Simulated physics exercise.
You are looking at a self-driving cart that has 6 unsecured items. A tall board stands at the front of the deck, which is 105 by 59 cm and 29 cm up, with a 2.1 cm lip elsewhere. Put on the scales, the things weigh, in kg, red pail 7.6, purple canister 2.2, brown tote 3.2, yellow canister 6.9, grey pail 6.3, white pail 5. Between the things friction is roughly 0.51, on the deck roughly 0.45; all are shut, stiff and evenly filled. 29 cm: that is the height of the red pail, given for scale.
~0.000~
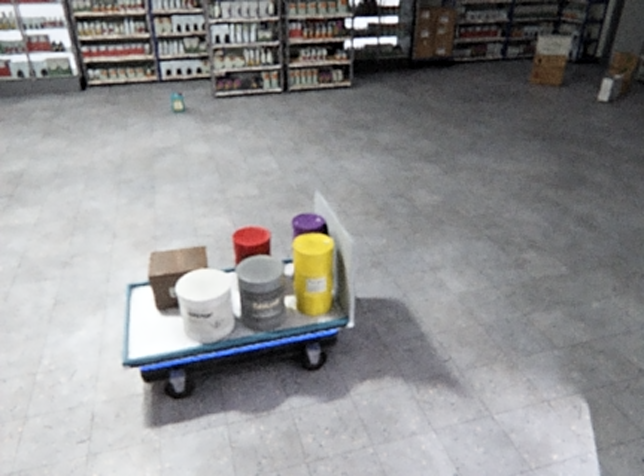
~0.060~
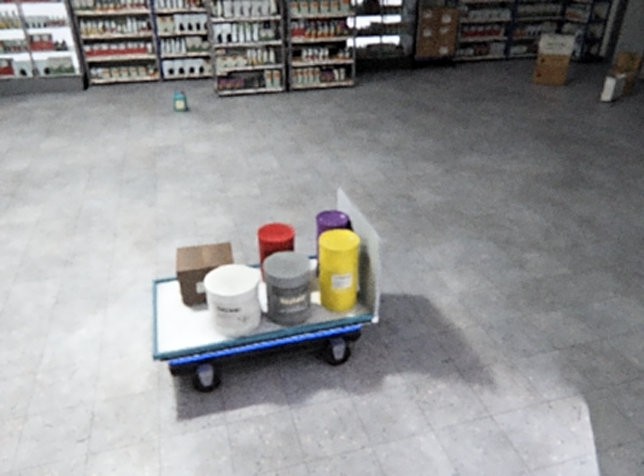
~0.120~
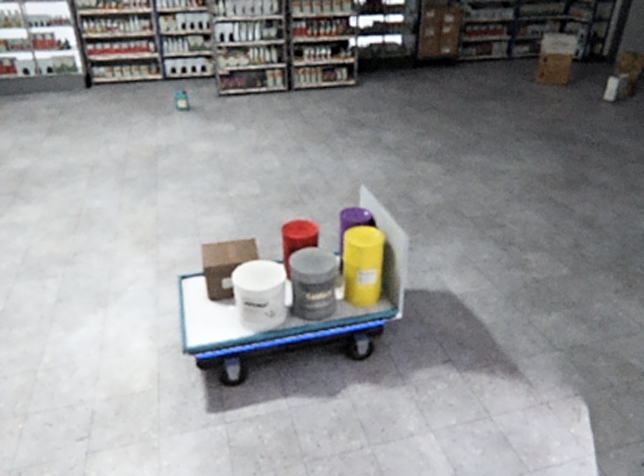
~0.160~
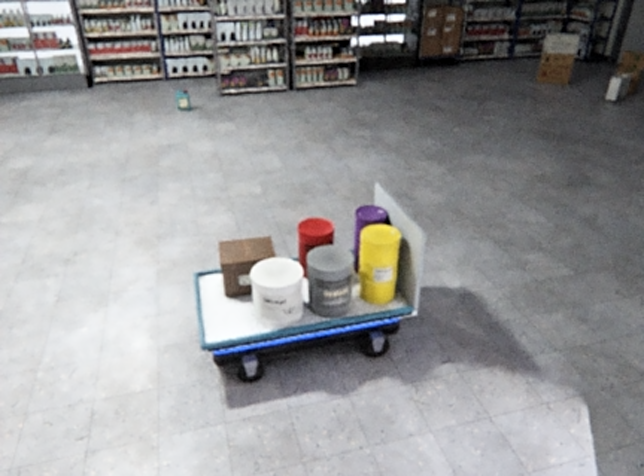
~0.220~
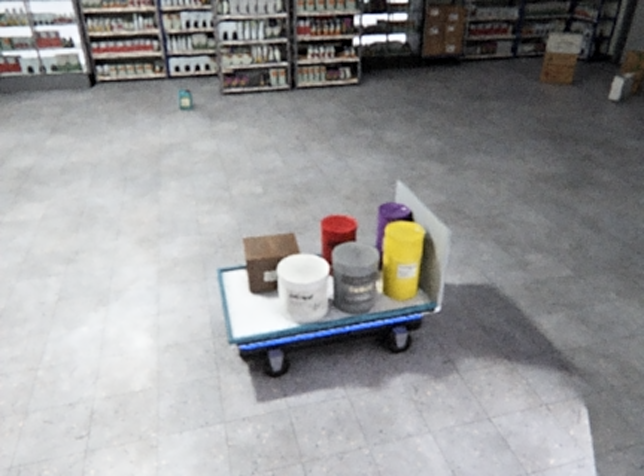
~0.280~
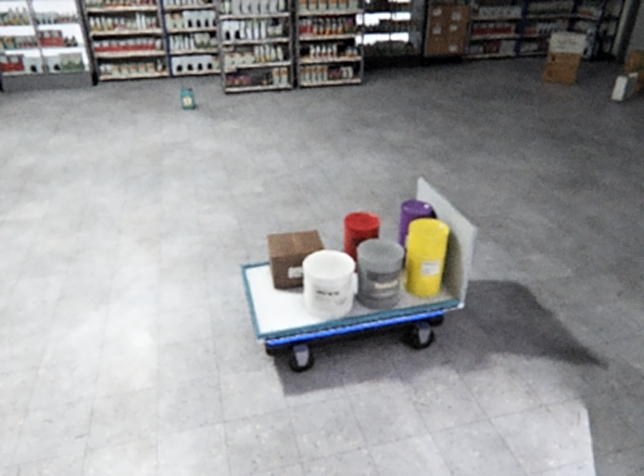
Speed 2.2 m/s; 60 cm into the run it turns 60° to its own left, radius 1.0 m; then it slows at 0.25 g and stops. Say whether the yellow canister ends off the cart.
Result: The yellow canister is lost overboard.
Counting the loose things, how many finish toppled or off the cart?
Total count: 4.
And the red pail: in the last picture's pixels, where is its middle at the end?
Around (415, 123).
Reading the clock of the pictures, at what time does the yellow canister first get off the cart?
Time: Approximately 0.6 s.
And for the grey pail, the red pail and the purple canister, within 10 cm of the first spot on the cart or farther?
Here is how it goes: The grey pail moves off; next, the red pail moves off; last, the purple canister moves off.
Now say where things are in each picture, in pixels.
Cart 0 cm along; yellow canister (313, 275); red pail (253, 259), in the first picture.
Cart 13 cm along; brown tote (207, 273); grey pail (288, 289), in the second picture.
Cart 26 cm along; white pail (261, 296); red pail (301, 251), in the third picture.
Cart 35 cm along; brown tote (248, 267), in the fourth picture.
Cart 48 cm along; grey pail (355, 278); white pail (304, 289), in the fifth picture.
Cart 62 cm along; yellow canister (425, 258); red pail (361, 243), in the sixth picture.
By 0.68 s, cart 150 cm along, turned 43°; yellow canister now off the cart; purple canister tilted 51°; red pail tilted 16°.
By 1.08 s, cart 233 cm along, turned 60°; purple canister on its side; grey pail tilted 41°; red pail tilted 20°.
When it is over (2.6 s), off the cart, yellow canister; lying over on the cart, red pail, purple canister and grey pail; the other 2 within 10 cm of the start.
